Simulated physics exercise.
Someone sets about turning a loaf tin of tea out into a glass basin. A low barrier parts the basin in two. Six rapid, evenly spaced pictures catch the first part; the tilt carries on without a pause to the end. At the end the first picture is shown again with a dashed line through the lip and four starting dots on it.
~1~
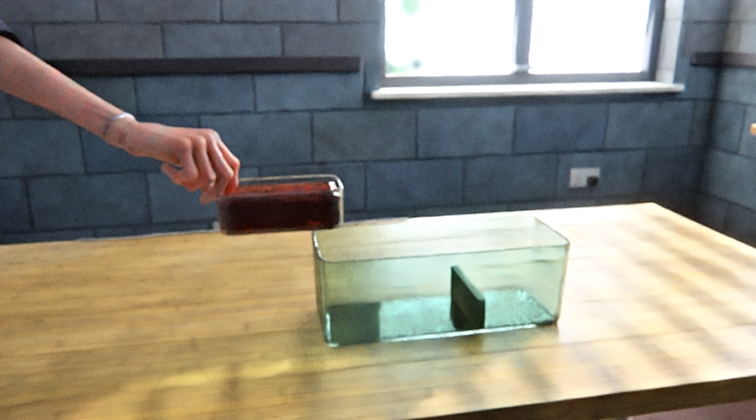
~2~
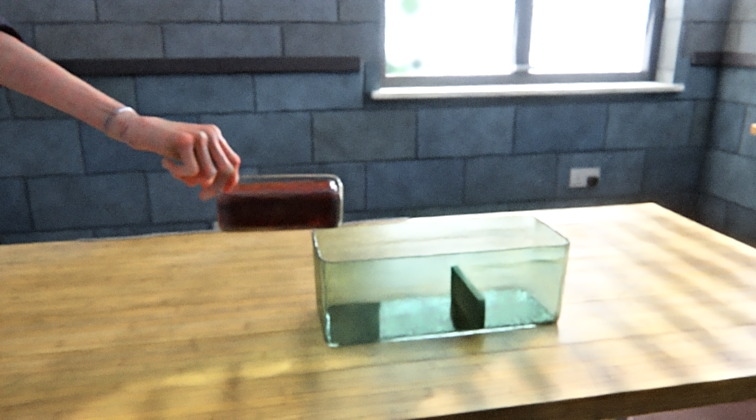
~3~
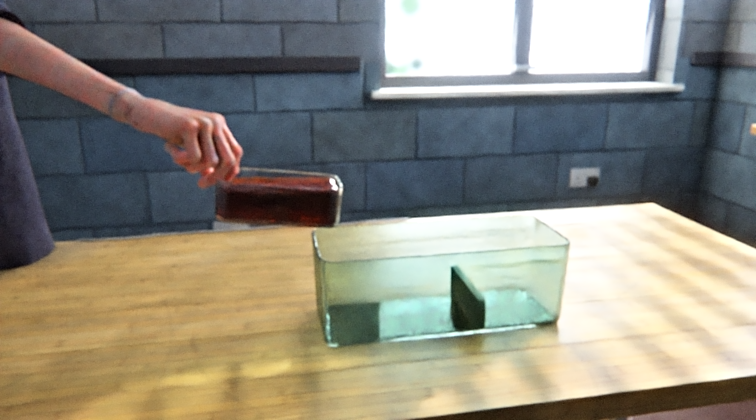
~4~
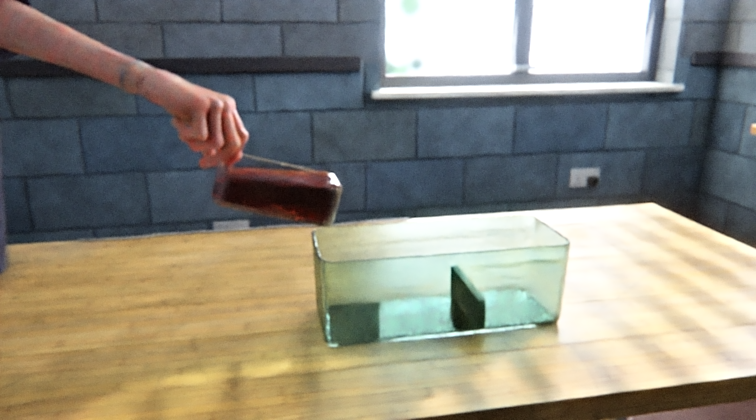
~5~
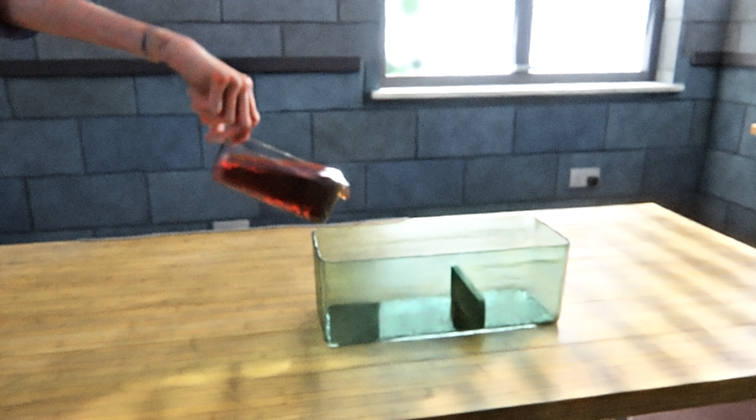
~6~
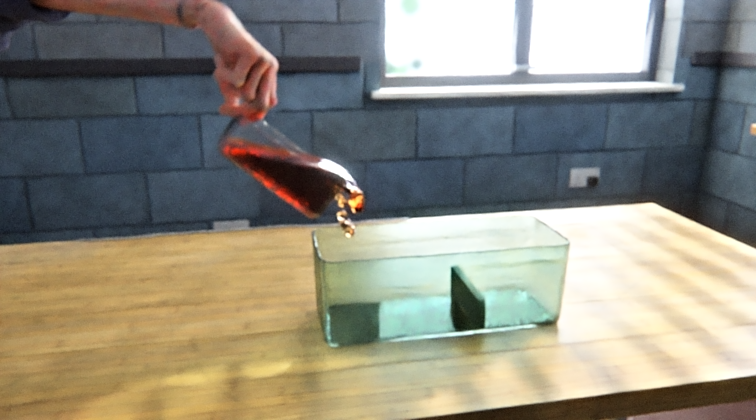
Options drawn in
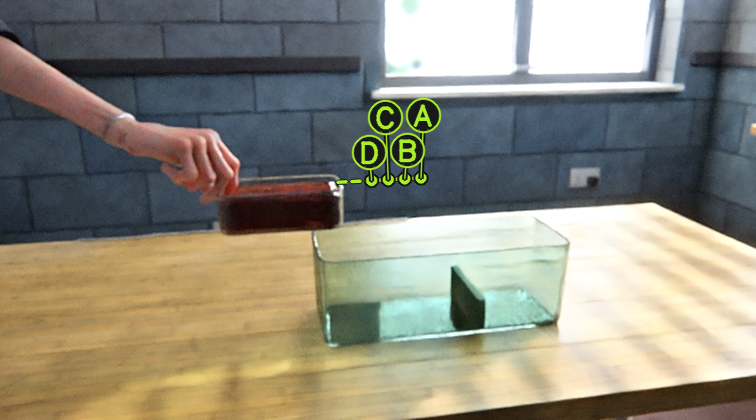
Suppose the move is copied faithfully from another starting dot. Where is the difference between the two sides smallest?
The best dot is C.
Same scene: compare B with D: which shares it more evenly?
That would be B.
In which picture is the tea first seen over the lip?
In picture 4.
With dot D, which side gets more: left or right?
More ends on the left.
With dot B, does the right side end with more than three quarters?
No, it does not.
On the marked copy, A at (421, 178); B at (404, 178); C at (388, 179); D at (371, 180).
For dot A, about 20 % ends left of the wall and 74 % right of it; 6 % is lost outside.
For dot B, about 30 % ends left of the wall and 64 % right of it; 5 % is lost outside.
For dot C, about 45 % ends left of the wall and 51 % right of it; 4 % is lost outside.
For dot D, about 79 % ends left of the wall and 15 % right of it; 5 % is lost outside.
